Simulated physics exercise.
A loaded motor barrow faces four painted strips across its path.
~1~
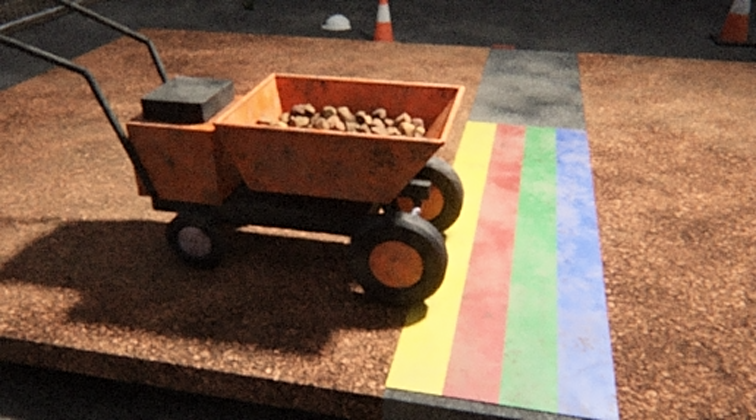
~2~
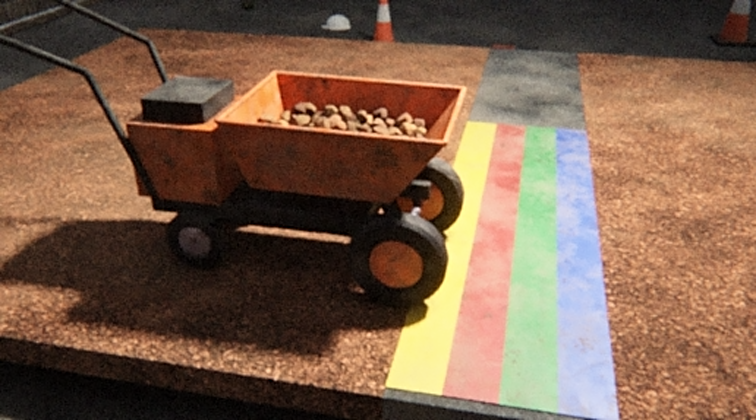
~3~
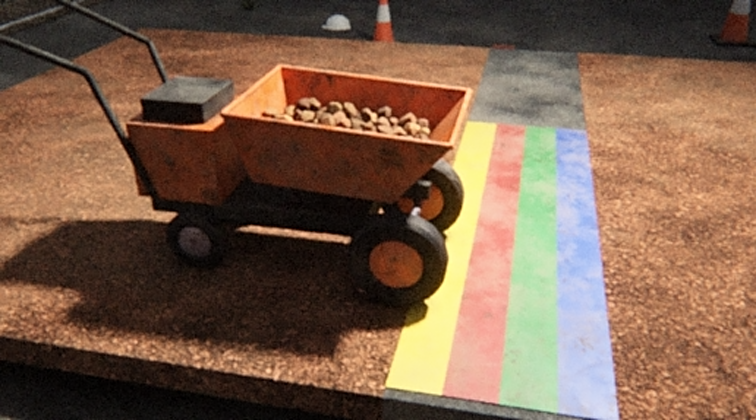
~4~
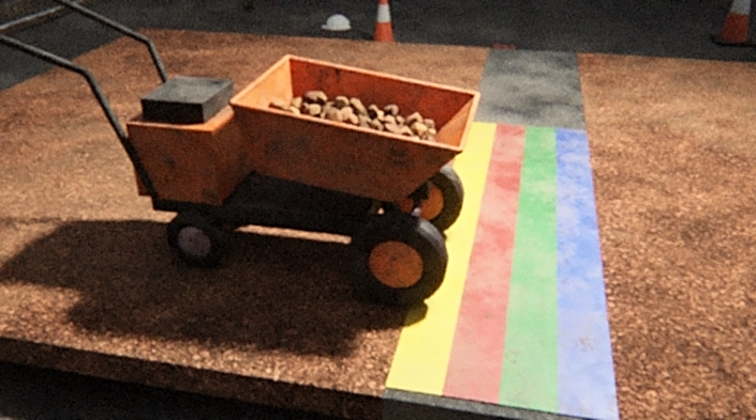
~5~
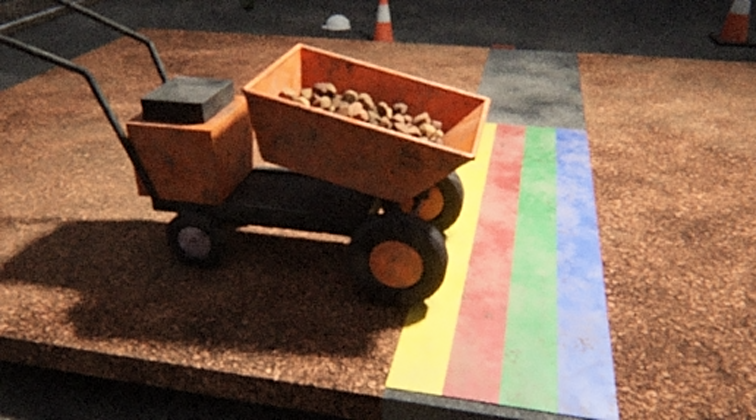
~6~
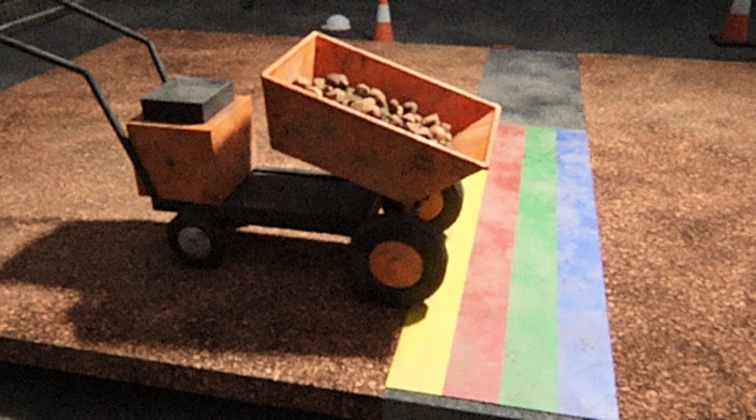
The clip opens on an orange motor barrow with a level skip of brown clods, standing beside yellow, red, green and blue strips. The skip's rear begins to rise, then lifts steadily until it tilts clearly down to the right, while the wheels stay put.
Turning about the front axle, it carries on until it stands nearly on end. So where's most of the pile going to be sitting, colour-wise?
Most of it sits on blue.
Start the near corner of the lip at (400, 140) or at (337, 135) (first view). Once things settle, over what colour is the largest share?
First: Green; second: The red strip.
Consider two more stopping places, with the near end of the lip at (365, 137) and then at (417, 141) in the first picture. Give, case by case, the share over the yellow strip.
Result: Try 1 = 0 %, try 2 = 0 %.
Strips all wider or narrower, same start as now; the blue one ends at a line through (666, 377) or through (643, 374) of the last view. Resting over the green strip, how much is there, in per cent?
I'd put it at some 40 % for the first and some 30 % for the second.
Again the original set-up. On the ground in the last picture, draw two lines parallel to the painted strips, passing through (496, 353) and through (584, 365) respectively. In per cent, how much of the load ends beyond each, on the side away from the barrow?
I'd say some 90 in a hundred, and after that 50 in a hundred.
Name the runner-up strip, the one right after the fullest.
It is the green one.
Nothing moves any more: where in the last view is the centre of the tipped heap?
At about (585, 279), give or take.
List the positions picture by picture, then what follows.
Lip of the skip (442, 143), level; top of the load (337, 129), clay clods; yellow strip (427, 338); red strip (478, 345); green strip (531, 352); blue strip (585, 360), in the first picture.
Lip of the skip (444, 144), level; top of the load (338, 128), in the second picture.
Lip of the skip (451, 147), tipped barely; top of the load (325, 120), in the third picture.
Lip of the skip (460, 152), tipped a little; top of the load (319, 127), in the fourth picture.
Lip of the skip (472, 158), tipped a little; top of the load (320, 108), in the fifth picture.
Lip of the skip (486, 168), tipped clearly; top of the load (332, 100); yellow strip (427, 338); red strip (478, 345); green strip (531, 352); blue strip (585, 360), in the sixth picture.
Just after the last frame, skip tipped steeply; every one in the skip.
A moment on, skip tipped right over; the larger part in the skip; just a few over the green strip; about a tenth over the blue strip.
Further on, skip tipped right over; roughly a quarter in the skip; about a tenth over the green strip; roughly a third over the blue strip; roughly a quarter off the paint.
When it is over, skip tipped right over; about a tenth in the skip; not one over the yellow strip; not one over the red strip; roughly a quarter over the green strip; roughly a third over the blue strip; roughly a third off the paint.
